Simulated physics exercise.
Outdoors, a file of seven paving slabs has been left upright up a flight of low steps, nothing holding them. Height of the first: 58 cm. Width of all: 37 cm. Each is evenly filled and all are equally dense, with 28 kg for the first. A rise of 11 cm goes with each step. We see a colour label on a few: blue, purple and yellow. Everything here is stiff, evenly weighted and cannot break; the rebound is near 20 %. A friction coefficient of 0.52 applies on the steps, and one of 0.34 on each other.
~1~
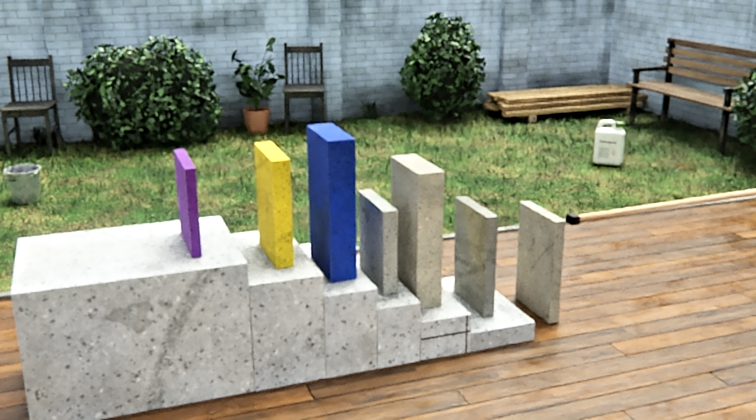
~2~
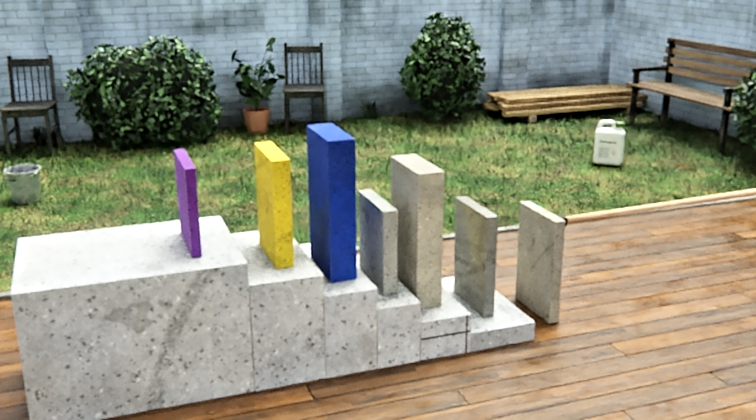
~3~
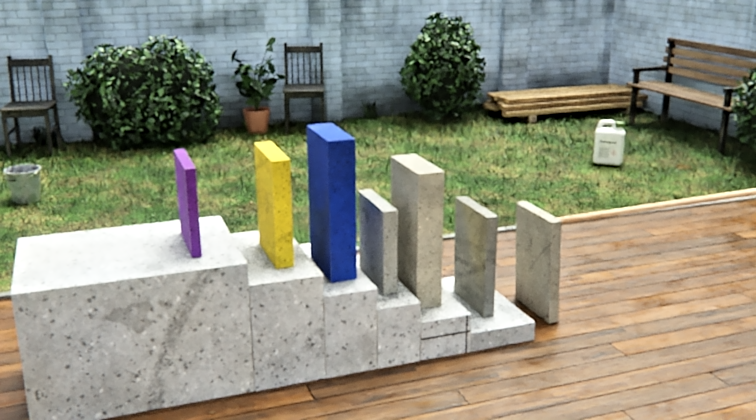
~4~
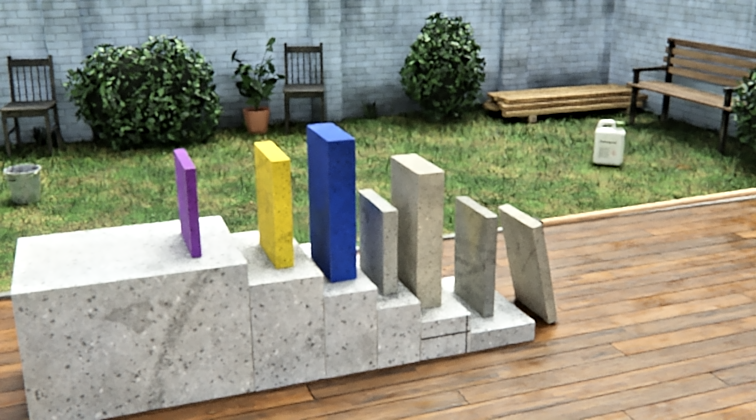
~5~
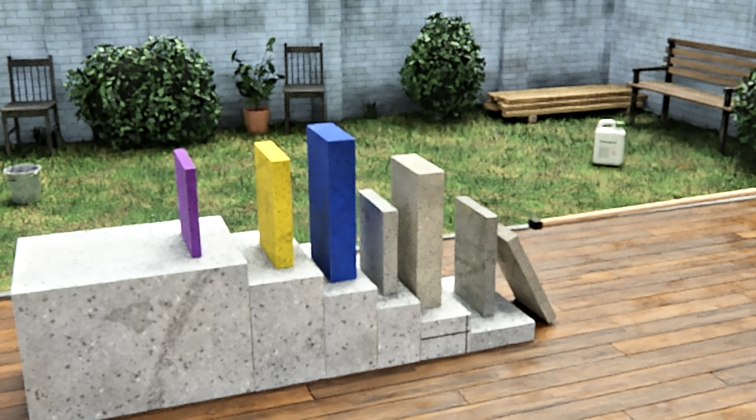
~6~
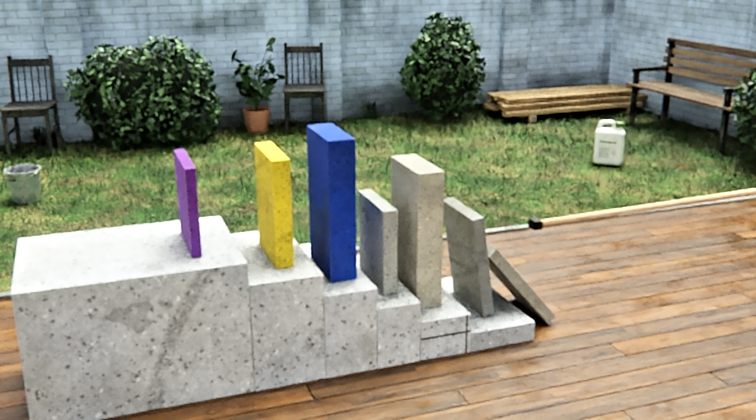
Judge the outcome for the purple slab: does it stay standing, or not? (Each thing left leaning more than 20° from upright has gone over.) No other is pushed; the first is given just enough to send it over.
It drops.
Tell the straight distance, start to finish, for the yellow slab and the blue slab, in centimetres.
Moved: Yellow 20, blue 30.
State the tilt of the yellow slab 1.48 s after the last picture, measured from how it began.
I'd estimate close to 15°.
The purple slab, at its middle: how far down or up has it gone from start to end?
Its middle finishes around 20 cm lower.
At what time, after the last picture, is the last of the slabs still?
Near 2.0 s.
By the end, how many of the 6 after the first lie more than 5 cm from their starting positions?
Answer: 6.
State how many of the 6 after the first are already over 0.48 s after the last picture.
Count at that instant: 1.
Then, 0.48 s later than the last frame, 1 of the 6 other slabs over; purple slab unmoved.
Then, 1.48 s later than the last frame, 4 of the 6 other slabs over; purple slab unmoved; blue slab tilted 24°.
Then, 1.84 s later than the last frame, 6 of the 6 other slabs over; purple slab tilted 56°; yellow slab tilted 59°.
When it is over, 6 of the 6 other slabs over; purple slab lying flat; yellow slab tilted 59°; blue slab tilted 58°. Not one is left standing. In pixels of the last frame, middles, purple slab near (124, 247), yellow slab near (228, 227).
